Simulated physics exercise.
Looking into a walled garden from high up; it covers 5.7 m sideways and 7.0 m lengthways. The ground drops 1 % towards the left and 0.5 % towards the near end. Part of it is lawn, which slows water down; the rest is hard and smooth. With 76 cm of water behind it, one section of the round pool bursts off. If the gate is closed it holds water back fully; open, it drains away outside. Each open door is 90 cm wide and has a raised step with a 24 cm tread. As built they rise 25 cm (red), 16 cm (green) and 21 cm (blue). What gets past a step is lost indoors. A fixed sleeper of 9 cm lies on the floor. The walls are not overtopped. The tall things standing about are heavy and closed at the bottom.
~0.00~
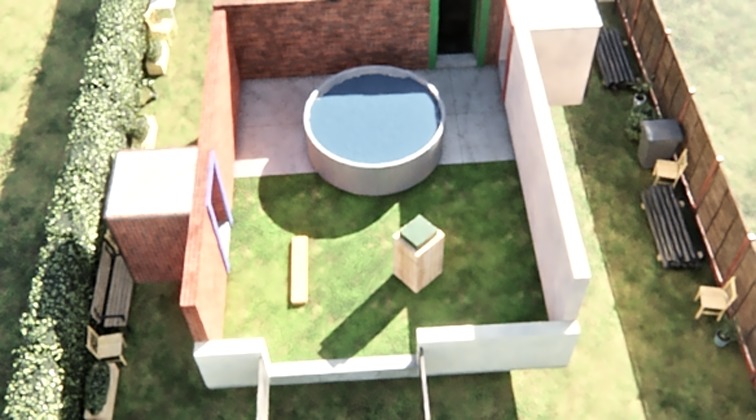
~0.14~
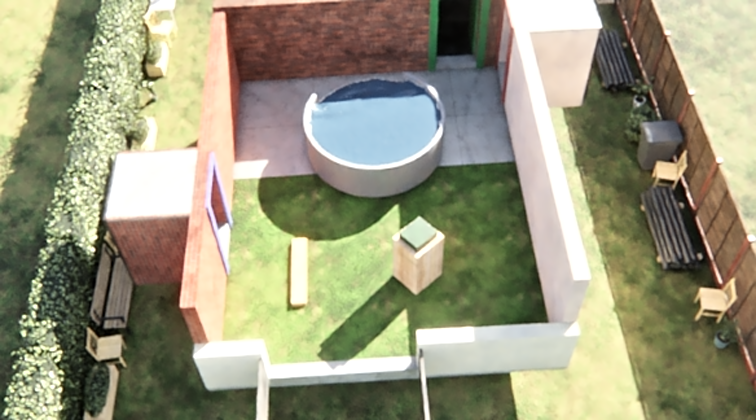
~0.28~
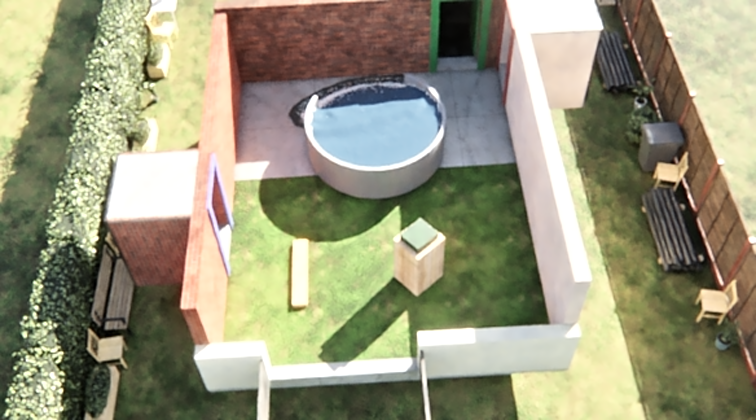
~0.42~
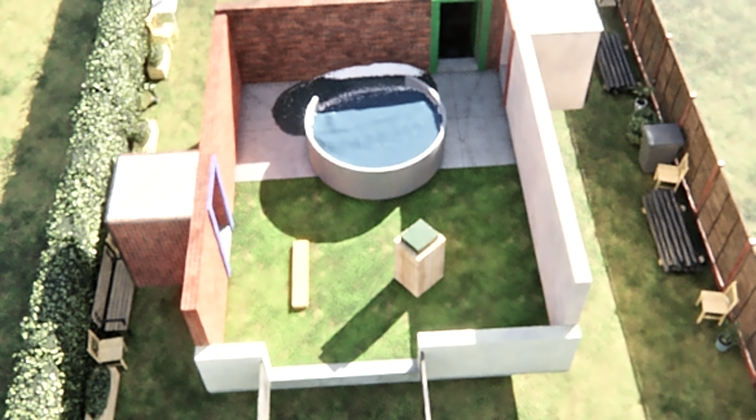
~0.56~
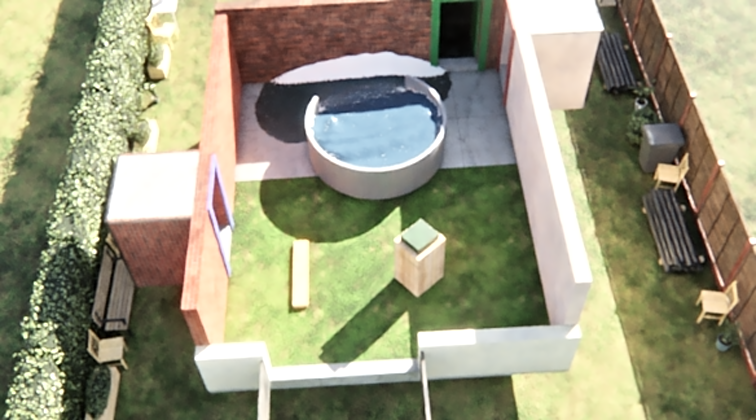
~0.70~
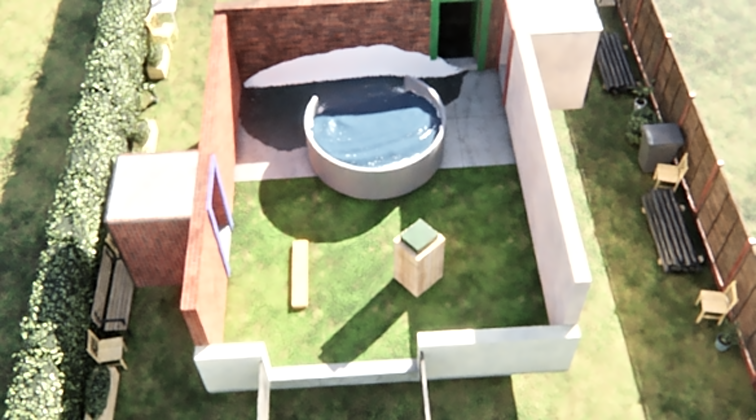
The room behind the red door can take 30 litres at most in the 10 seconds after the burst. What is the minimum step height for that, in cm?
Close to 27 cm is just enough.
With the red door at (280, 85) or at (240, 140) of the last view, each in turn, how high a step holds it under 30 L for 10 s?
About 34 and 24 cm.
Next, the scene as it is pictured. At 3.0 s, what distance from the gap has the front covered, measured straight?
Roughly 5.4 m.
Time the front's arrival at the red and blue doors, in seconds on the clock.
Red 1.1 s, blue 2.4 s.
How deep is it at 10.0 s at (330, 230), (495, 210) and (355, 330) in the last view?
Roughly 9, 6 and 10 cm, in turn.
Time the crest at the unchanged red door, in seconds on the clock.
At about 2.2 s.
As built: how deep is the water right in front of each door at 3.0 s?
In cm: Red 32, green 12, blue 11.
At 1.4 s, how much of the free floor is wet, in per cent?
Some 20 per cent of it.
After 1.4 s water covers 20 % of the floor, deepest (64 cm) near (250, 88); 24 cm at the red door, 0 litres in over its 25 cm step.
After 3.0 s water covers 50 % of the floor, deepest (42 cm) near (241, 89); 32 cm at the red door, 35 litres in over its 25 cm step.
After 10.0 s water covers 100 % of the floor, deepest (14 cm) near (221, 370); 6 cm at the red door, 48 litres in over its 25 cm step.
At the red door as built, the water arrived by 1.2 s and peaked near 36 cm at 2.2 s.
Run again over the same 10 s with other heights there, 68 litres in over 23 cm, 11 litres over 31 cm. The limit of 30 litres is kept from about 27 cm up.
